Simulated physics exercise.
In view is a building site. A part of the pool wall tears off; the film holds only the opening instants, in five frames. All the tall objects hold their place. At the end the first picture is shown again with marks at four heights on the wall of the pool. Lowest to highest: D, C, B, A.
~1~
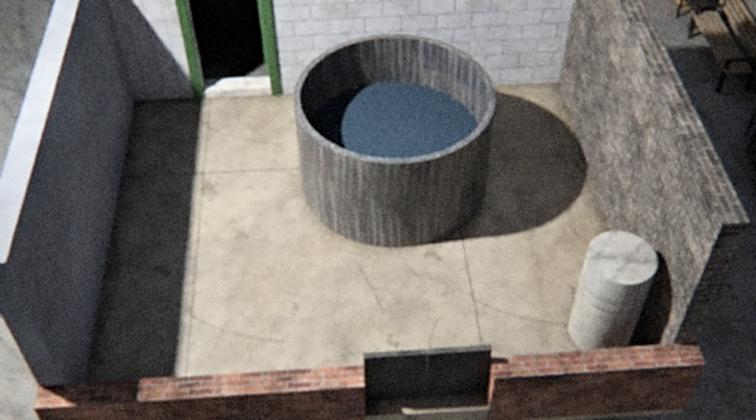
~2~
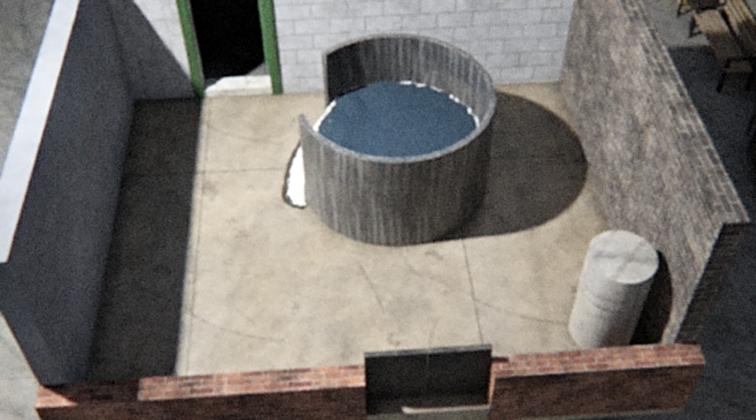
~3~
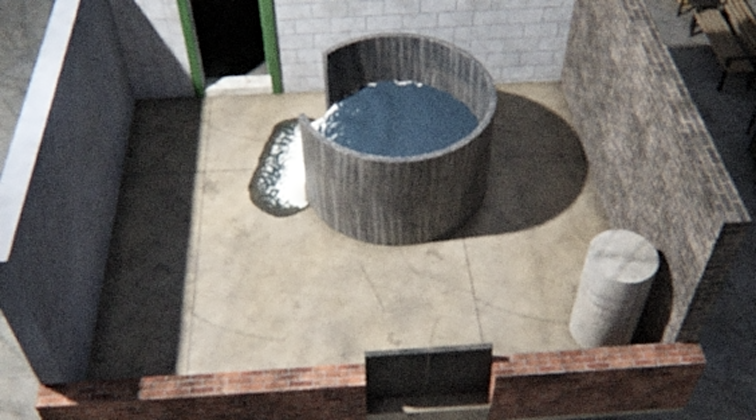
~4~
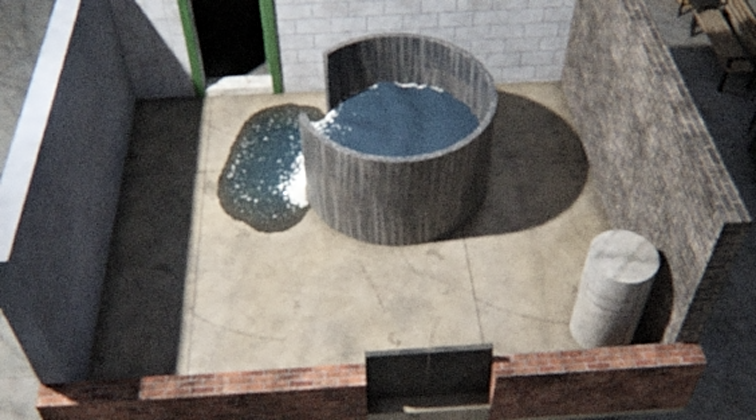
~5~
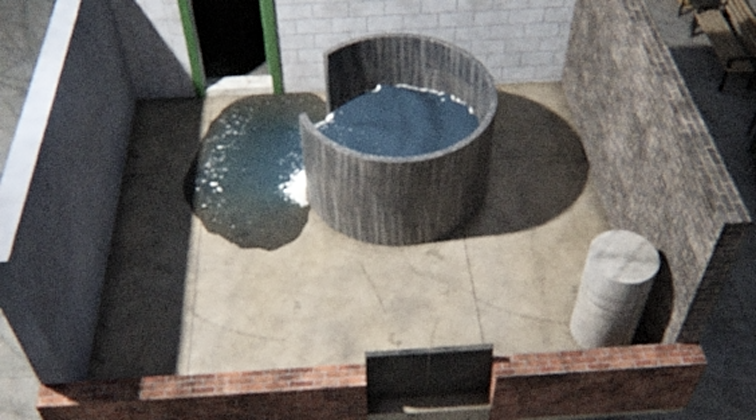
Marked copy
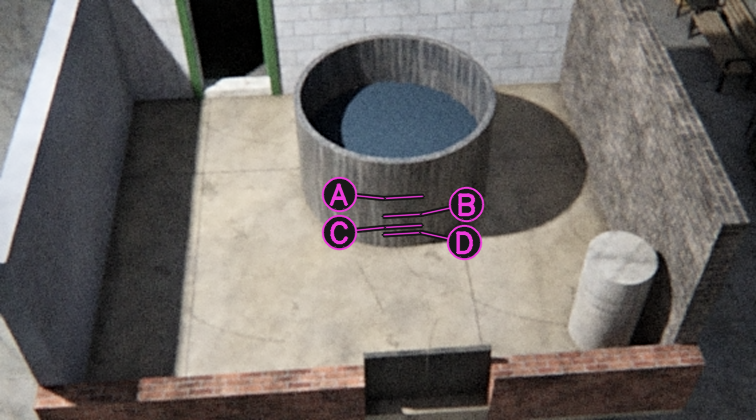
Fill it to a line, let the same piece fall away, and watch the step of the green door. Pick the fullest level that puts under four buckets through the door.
Mark C just does it.
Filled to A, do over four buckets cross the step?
Yes, that goes wrong.
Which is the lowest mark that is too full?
Here it is mark B.
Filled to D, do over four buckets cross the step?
No.
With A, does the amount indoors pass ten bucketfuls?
Yes, clearly.
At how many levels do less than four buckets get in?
Two of them.
On the marked copy, A at (403, 197); B at (402, 215); C at (402, 226); D at (402, 233); from the bottom up D, C, B, A.
For mark A, dozens of bucketfuls pour in.
For mark B, about 10 bucketfuls get in.
For mark C, a bucket or two gets in.
For mark D, nothing gets over.
